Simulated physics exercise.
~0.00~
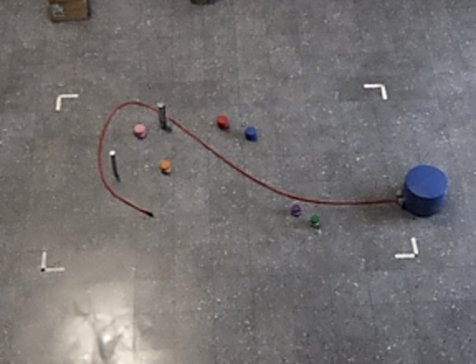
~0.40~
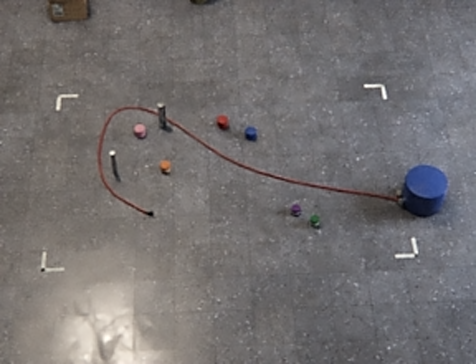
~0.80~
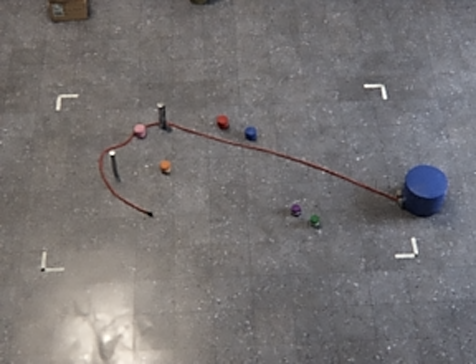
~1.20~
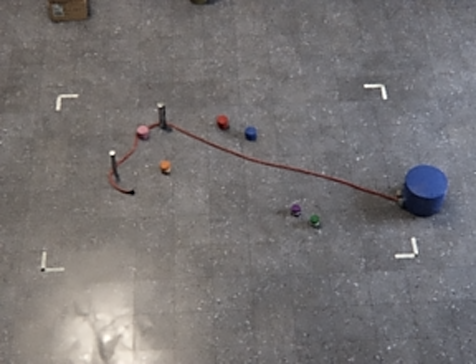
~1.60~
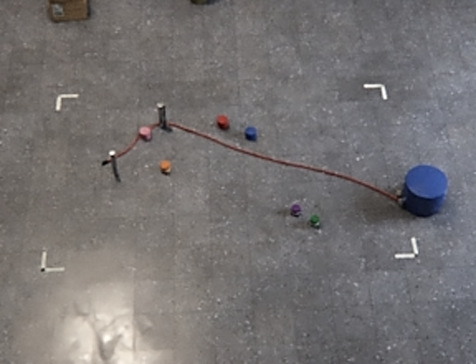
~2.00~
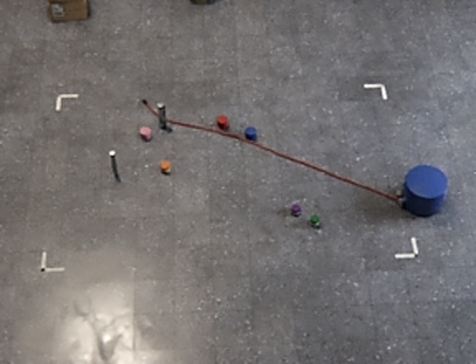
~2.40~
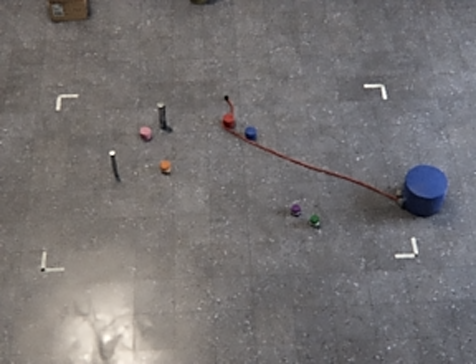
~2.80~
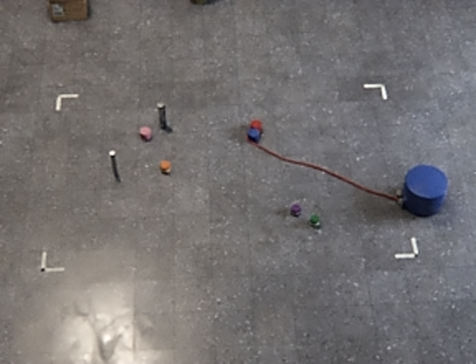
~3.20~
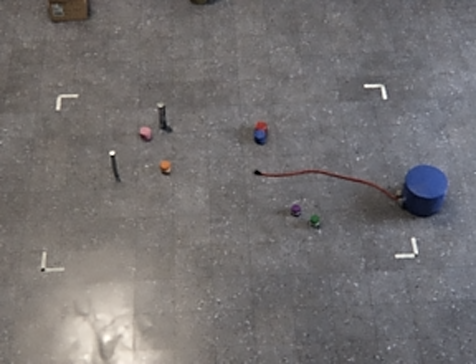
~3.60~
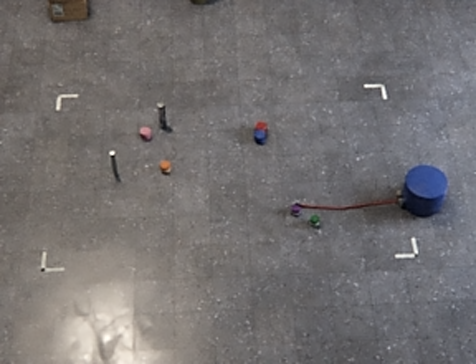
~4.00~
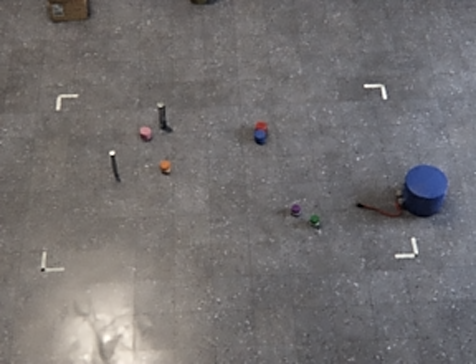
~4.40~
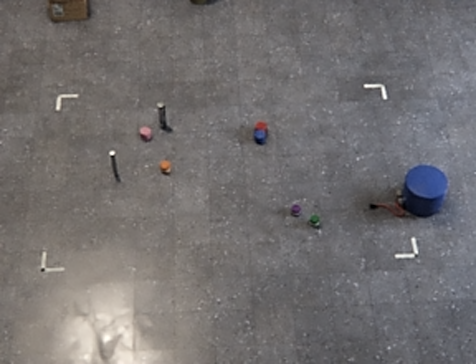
The footage shows a red lead lying curved across a grey floor among two posts and six small colored containers, then being drawn right toward a blue reel, nudging the pink tub slightly and dragging the red tub against the blue one, ending with a short length still out.
